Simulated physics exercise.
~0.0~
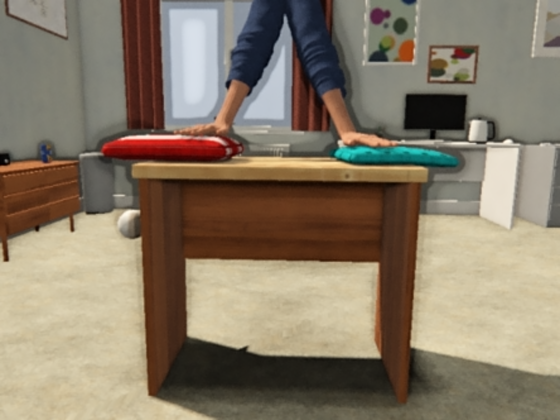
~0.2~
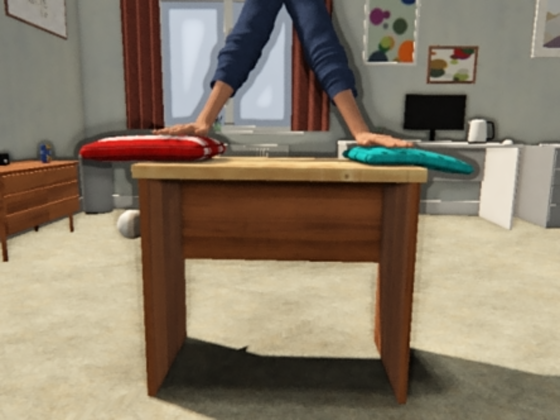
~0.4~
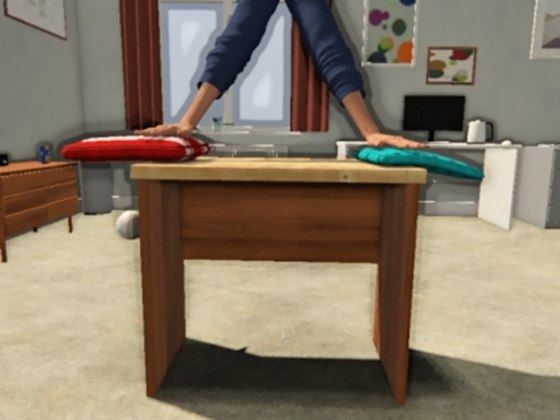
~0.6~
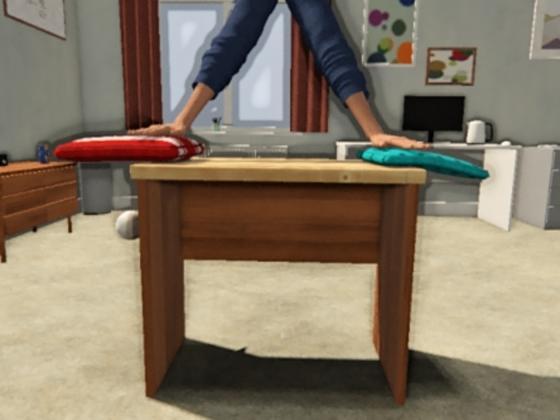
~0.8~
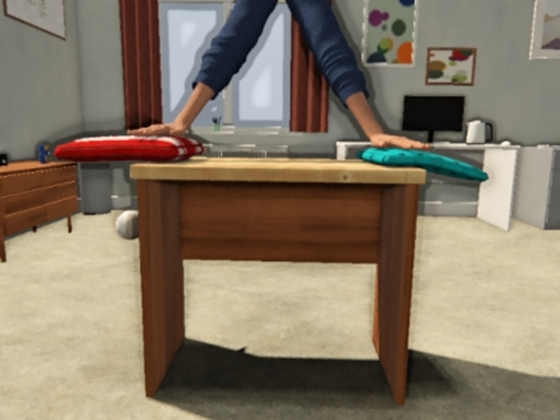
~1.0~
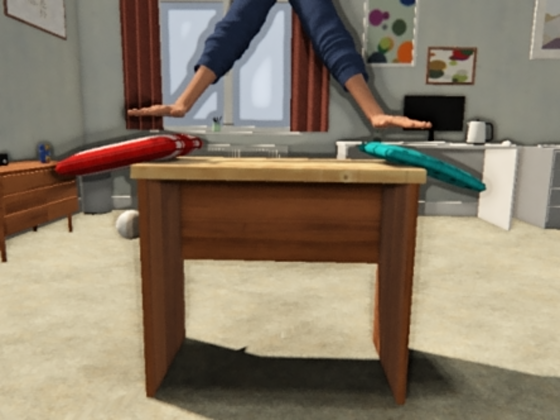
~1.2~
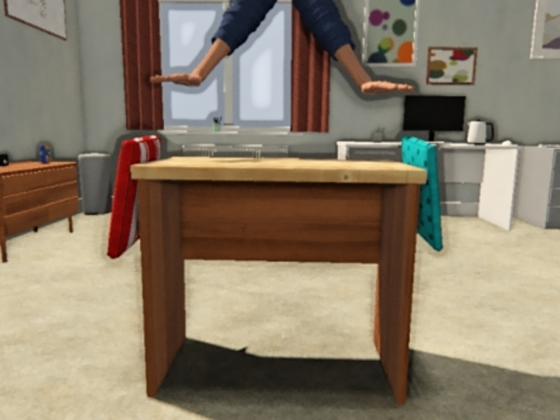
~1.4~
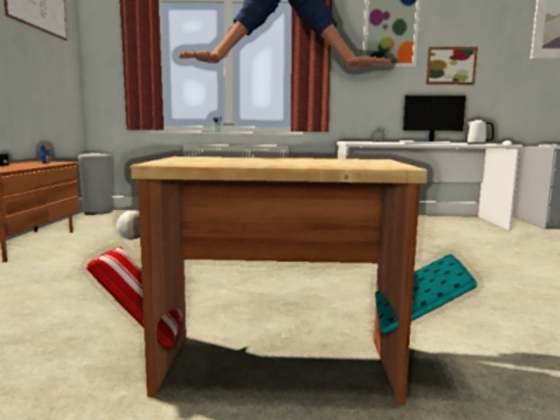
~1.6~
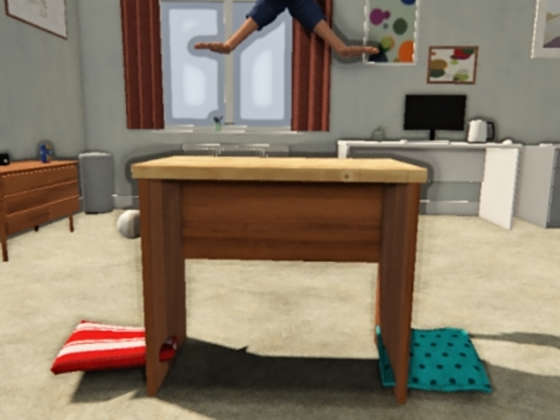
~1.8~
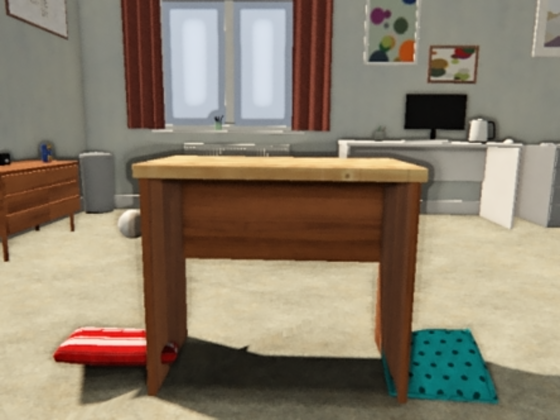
A red cushion and a turquoise seat pad were pushed outward by two hands to opposite ends of a wooden bench, and once the hands let go and lifted away, both tipped over the edges and dropped, ending up on the floor on either side.
